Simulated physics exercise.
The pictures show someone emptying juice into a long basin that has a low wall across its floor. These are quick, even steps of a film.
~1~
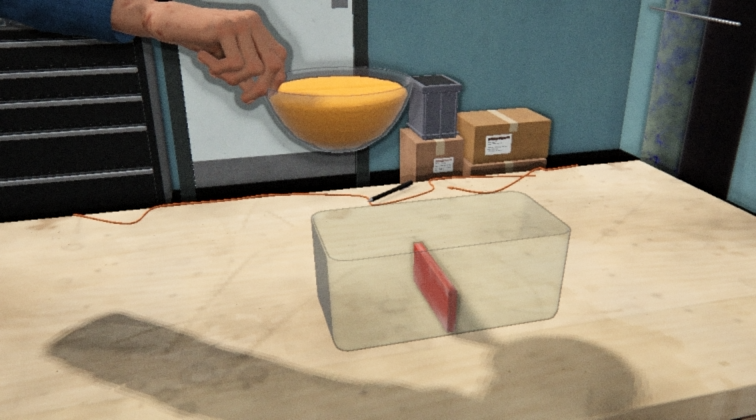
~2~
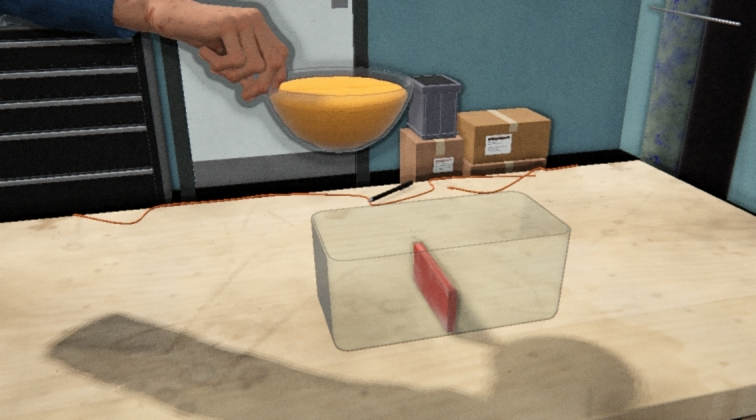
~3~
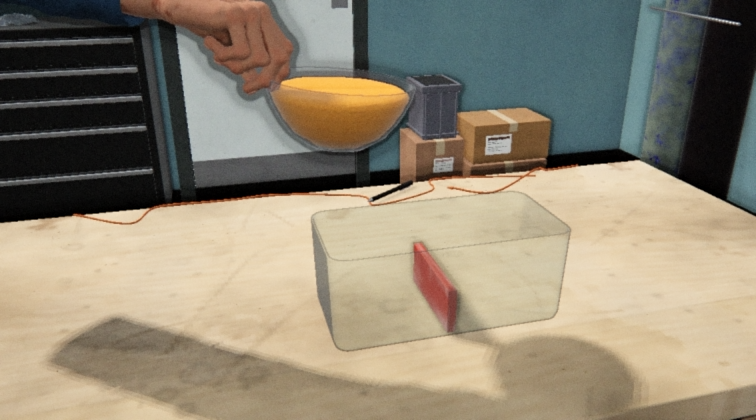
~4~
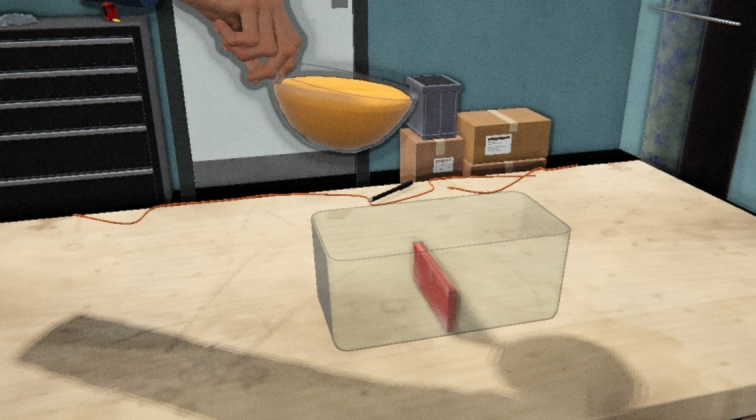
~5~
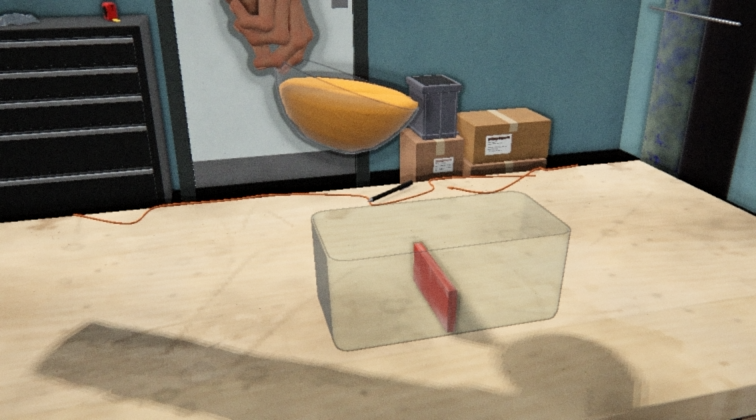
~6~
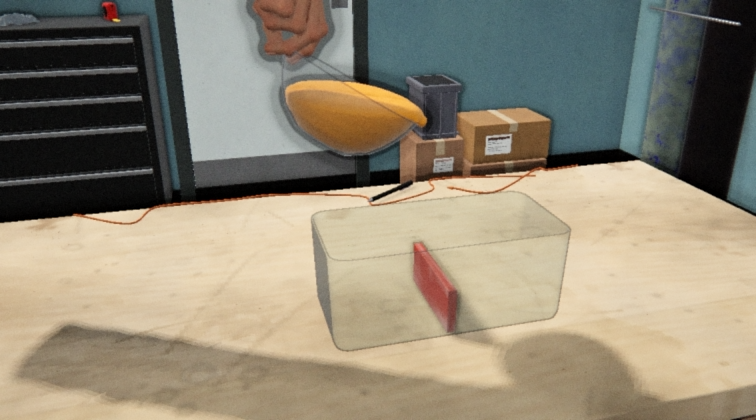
Hand tilting a glass bowl of orange juice steadily to the right above a clear basin with a low red wall inside.
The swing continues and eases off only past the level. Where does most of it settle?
The right-hand section gets the most.
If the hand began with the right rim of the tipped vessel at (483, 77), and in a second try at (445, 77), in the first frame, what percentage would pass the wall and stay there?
The first gives 80 %, the second 80 %.
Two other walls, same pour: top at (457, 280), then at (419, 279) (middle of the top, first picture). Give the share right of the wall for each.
Near 35 % and 75 %.
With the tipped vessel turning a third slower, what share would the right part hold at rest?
Roughly 75 in a hundred.
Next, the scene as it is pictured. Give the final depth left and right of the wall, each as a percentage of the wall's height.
Left: 20 %. Right: 40 %.
A moment on, the tilt is 93° and 9 per cent is still to pour, 3 is left of the wall and 45 right of it.
Next, the tilt is 101° and 0 per cent is still to pour, 30 is left of the wall and 60 right of it.
Then the tilt is 101° and 0 per cent is still to pour, 35 is left of the wall and 61 right of it.
Later the tilt is 101° and 0 per cent is still to pour, 36 is left of the wall and 61 right of it.
At rest 36 per cent lies left of the wall, 61 right of it and 3 outside.
